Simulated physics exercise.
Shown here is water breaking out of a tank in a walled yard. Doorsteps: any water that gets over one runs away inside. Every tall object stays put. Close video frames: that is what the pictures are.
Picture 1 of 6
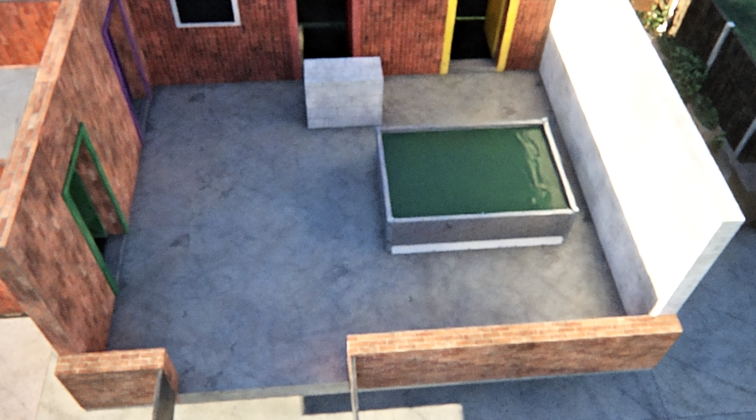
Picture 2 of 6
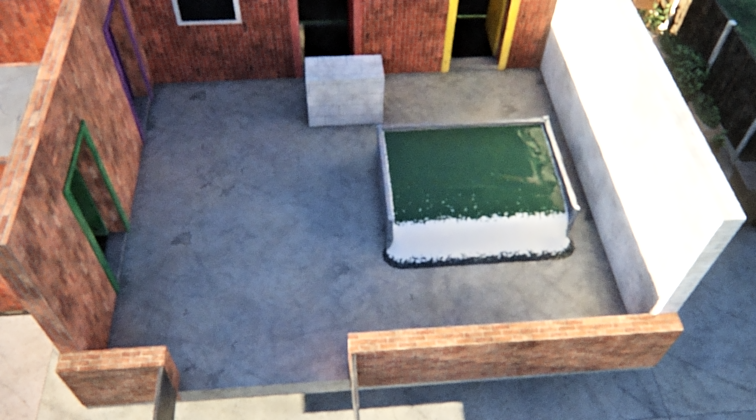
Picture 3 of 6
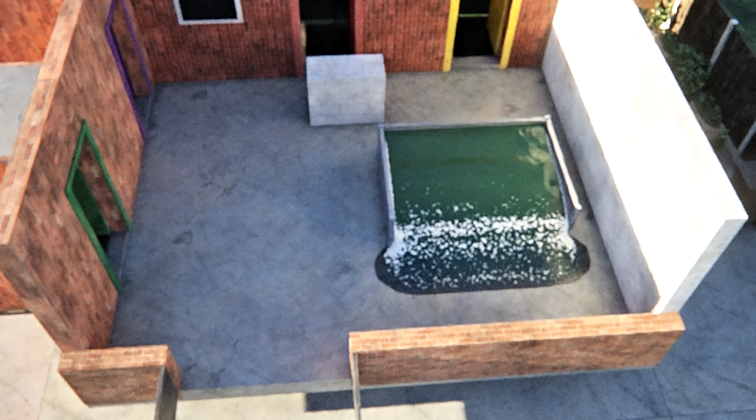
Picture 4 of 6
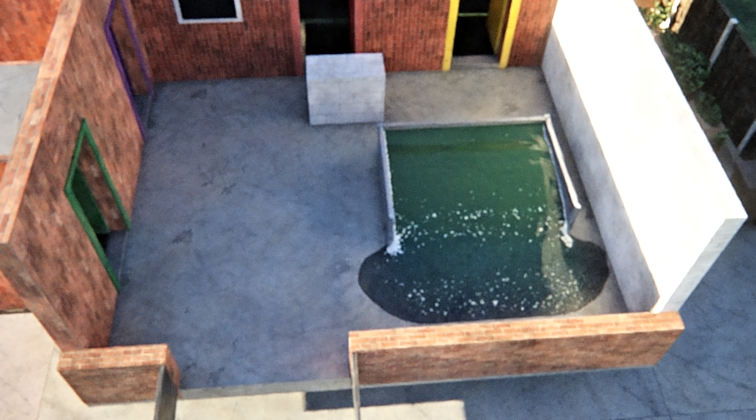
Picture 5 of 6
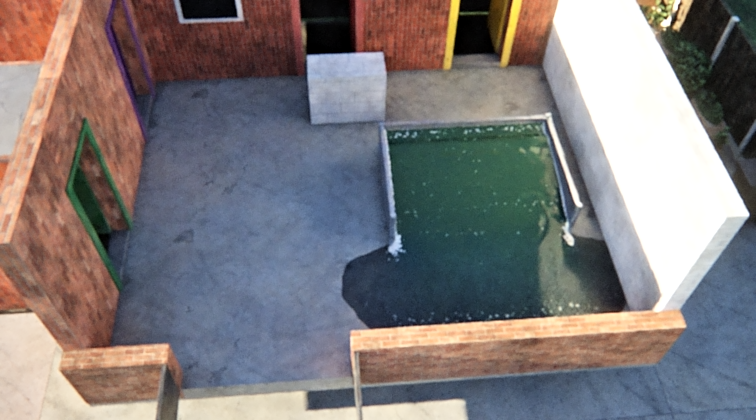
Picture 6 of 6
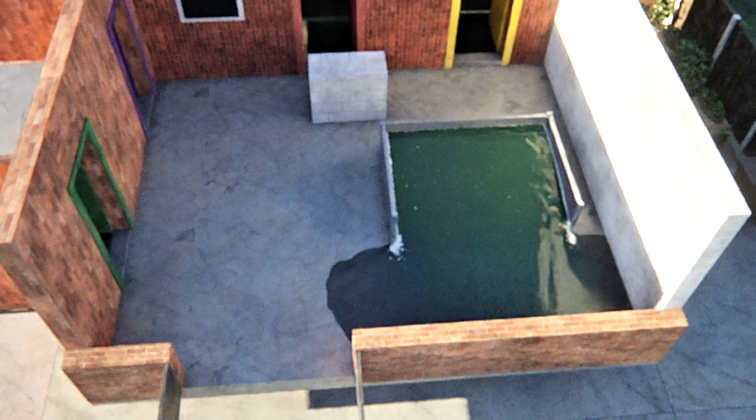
The clip shows a walled brick yard with a rectangular tank of green water; the front side gives way and water pours out in white foam, spreading across the grey floor to the low brick wall and leftward.
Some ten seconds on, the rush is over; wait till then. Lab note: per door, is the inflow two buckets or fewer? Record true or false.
Yellow door true; purple door true; red door true; green door false.
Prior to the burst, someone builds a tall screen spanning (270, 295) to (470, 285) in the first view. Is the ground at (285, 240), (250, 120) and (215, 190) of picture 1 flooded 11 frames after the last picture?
Results in order: Swamped / bone-dry / swamped.
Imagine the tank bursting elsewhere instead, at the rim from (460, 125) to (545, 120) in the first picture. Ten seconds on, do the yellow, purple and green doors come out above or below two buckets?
Going door by door: The yellow door gets too much, the purple door gets too much, and the green door stays safe.
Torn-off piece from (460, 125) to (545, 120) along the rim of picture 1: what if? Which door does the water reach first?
That one is the yellow one.
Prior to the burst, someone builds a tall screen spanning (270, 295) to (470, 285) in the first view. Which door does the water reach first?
Result: The green door.
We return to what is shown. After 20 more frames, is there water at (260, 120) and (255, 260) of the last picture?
Not wet, soaked.
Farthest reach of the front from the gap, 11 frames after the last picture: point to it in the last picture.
The front's farthest point is close to (153, 372).
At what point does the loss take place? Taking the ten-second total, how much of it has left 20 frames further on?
Estimate: 30 %.
A moment on, water covers 20 % of the floor; the yellow door not reached, the purple door not reached, the red door not reached, the green door not reached.
Next, water covers 30 % of the floor; the yellow door not reached, the purple door not reached, the red door not reached, the green door not reached.
Then, water covers 55 % of the floor; the yellow door not reached, the purple door not reached, the red door not reached, the green door under two buckets in.
Later, water covers 80 % of the floor; the yellow door under two buckets in, the purple door wet at the sill, nothing in, the red door wet at the sill, nothing in, the green door over two buckets in.
In the end, water covers 95 % of the floor; the yellow door under two buckets in, the purple door under two buckets in, the red door wet at the sill, nothing in, the green door far over two buckets in.
